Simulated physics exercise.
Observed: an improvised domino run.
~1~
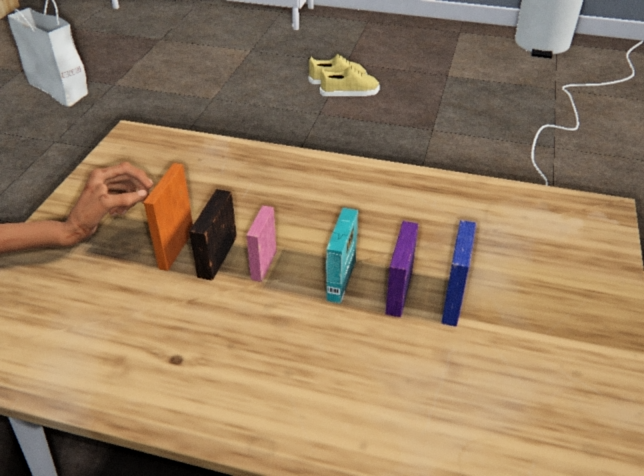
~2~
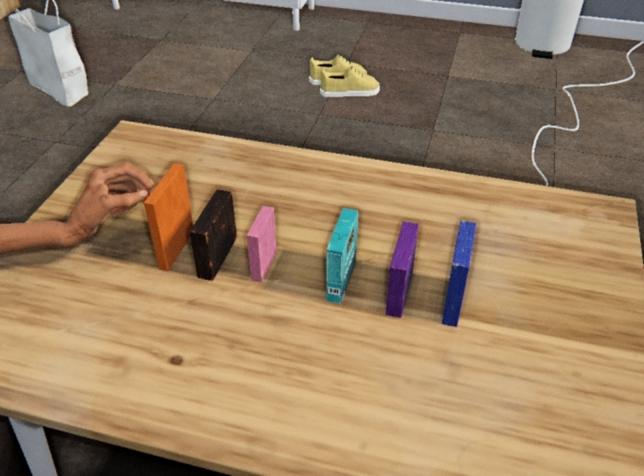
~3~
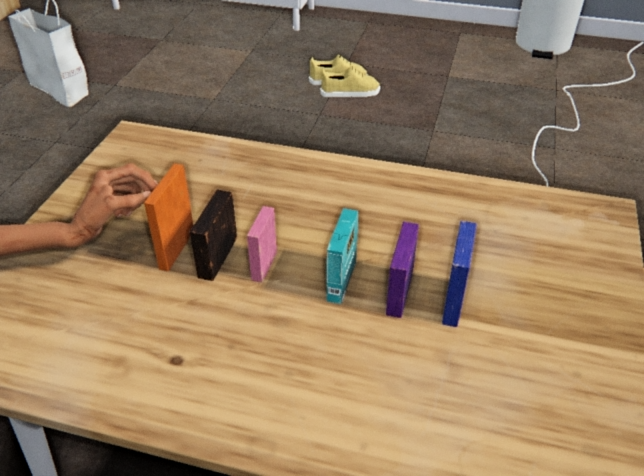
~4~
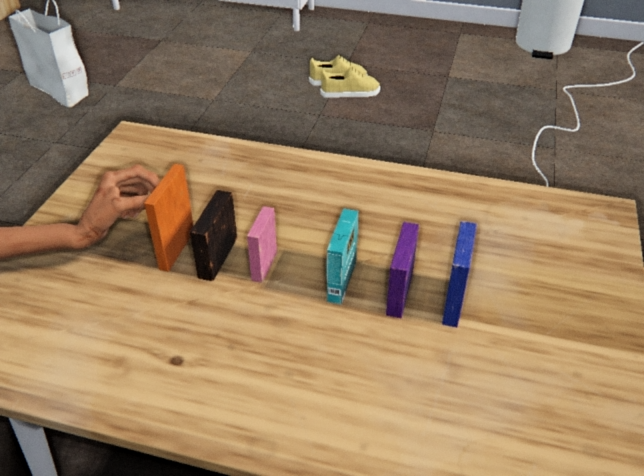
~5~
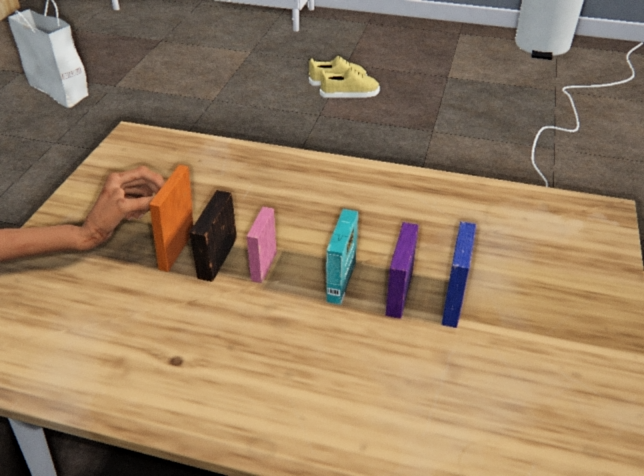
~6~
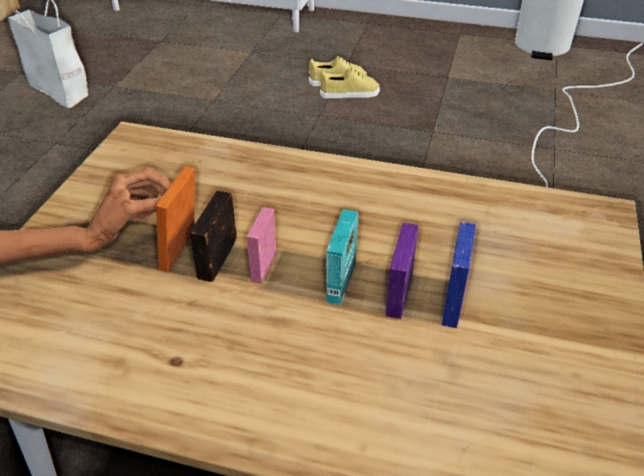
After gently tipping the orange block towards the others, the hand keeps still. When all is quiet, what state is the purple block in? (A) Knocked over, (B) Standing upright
Answer: B.
Then, 0.40 s after the last picture, orange block 53° over; black board tipped 37° from how it was.
Then, 0.50 s after the last picture, orange block 72° over; black board tipped 73° from how it was; pink board tipped 61° from how it was.
Then, 0.70 s after the last picture, orange block 72° over; pink board on its side; black board on its side; turquoise packet slid a little.
Then, 1.80 s after the last picture, orange block 74° over; pink board on its side; black board on its side; turquoise packet tipped 26° from how it was.
At rest, tipped over on the table, black board and pink board; left askew, turquoise packet; purple block in place. Seen from the same camera at the end, purple block near (401, 270).
